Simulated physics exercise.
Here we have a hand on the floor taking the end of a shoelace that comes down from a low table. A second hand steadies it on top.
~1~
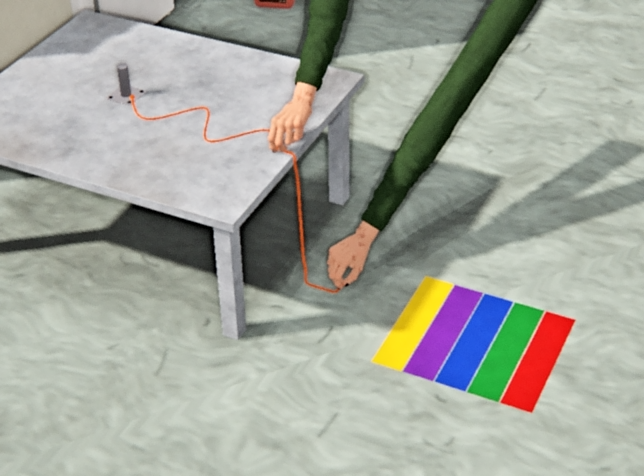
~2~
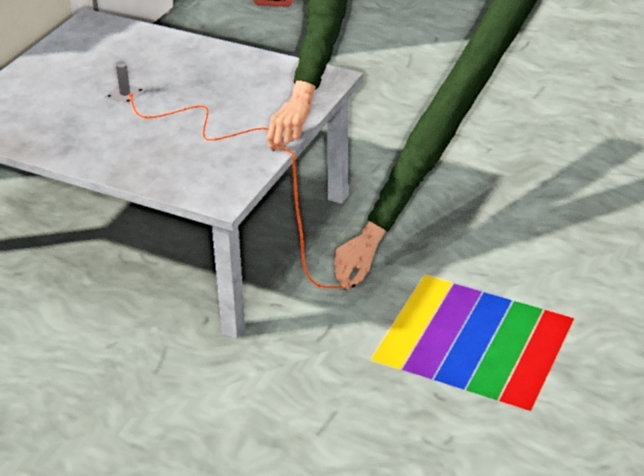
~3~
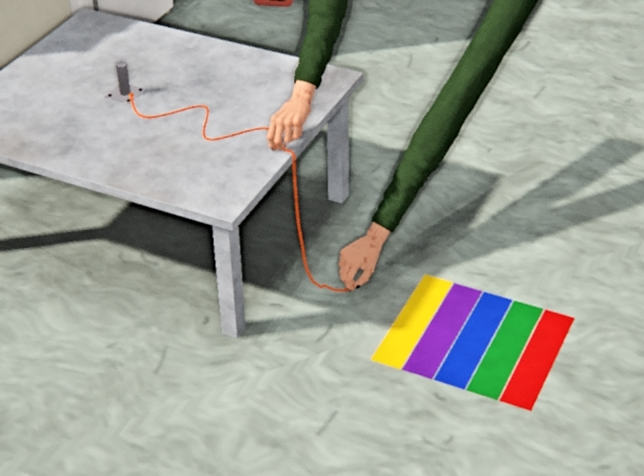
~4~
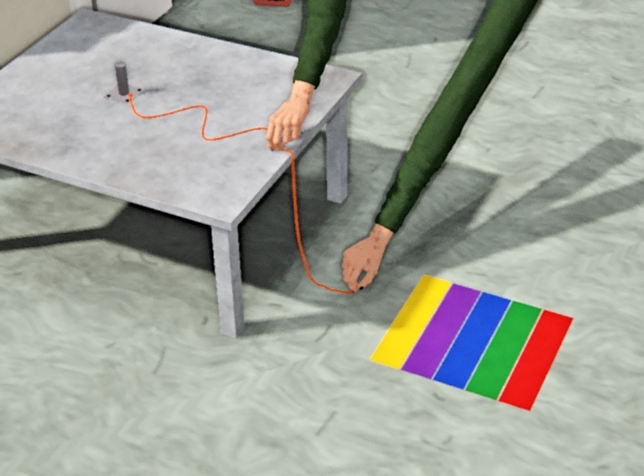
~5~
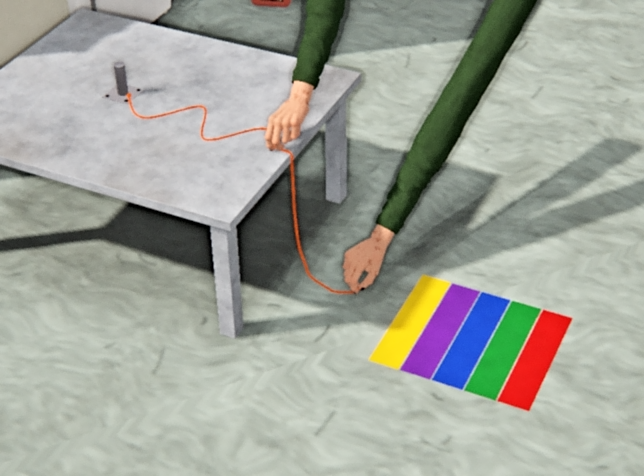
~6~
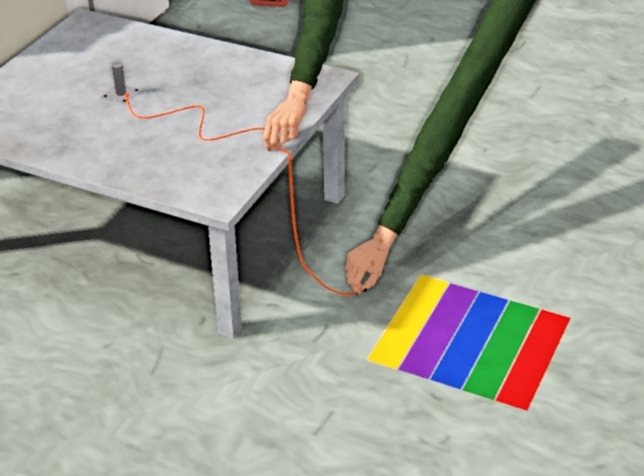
The video shows one hand resting on an orange cord at the edge of a low grey table while another, near the floor, draws the cord's hanging end slightly right, beside a panel of coloured stripes.
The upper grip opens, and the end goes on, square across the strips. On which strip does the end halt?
It gets as far as the red strip.
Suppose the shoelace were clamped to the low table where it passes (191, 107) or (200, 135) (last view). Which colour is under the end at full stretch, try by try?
In that order: Green; blue.
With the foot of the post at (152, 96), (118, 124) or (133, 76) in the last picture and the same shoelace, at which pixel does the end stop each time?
The places are (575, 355), (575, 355) and (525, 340).
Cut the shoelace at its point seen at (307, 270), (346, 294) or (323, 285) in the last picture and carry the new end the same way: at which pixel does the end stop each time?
Near (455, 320), (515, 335) and (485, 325).
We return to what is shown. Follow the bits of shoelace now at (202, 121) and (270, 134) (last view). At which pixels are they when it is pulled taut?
The first at (239, 132), the second at (331, 183).
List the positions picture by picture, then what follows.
In the first frame, end (343, 285); yellow (396, 350); purple (428, 360); blue (459, 369); green (492, 380); red (525, 390).
In the second frame, end (349, 286); shoelace through (138, 114) (207, 109) (229, 137) (275, 147) (297, 204) (305, 266).
In the third frame, end (354, 287).
In the fourth frame, end (357, 288); shoelace through (137, 114) (206, 109) (228, 137) (275, 147) (295, 204) (307, 267).
In the fifth frame, end (358, 289).
In the sixth frame, end (361, 290); shoelace through (134, 114) (203, 109) (225, 137) (272, 147) (292, 204) (306, 268).
A little later, end near (473, 323); over blue.
Next, end near (516, 336); over green.
When it is tight, end near (541, 344); over red. The red one.
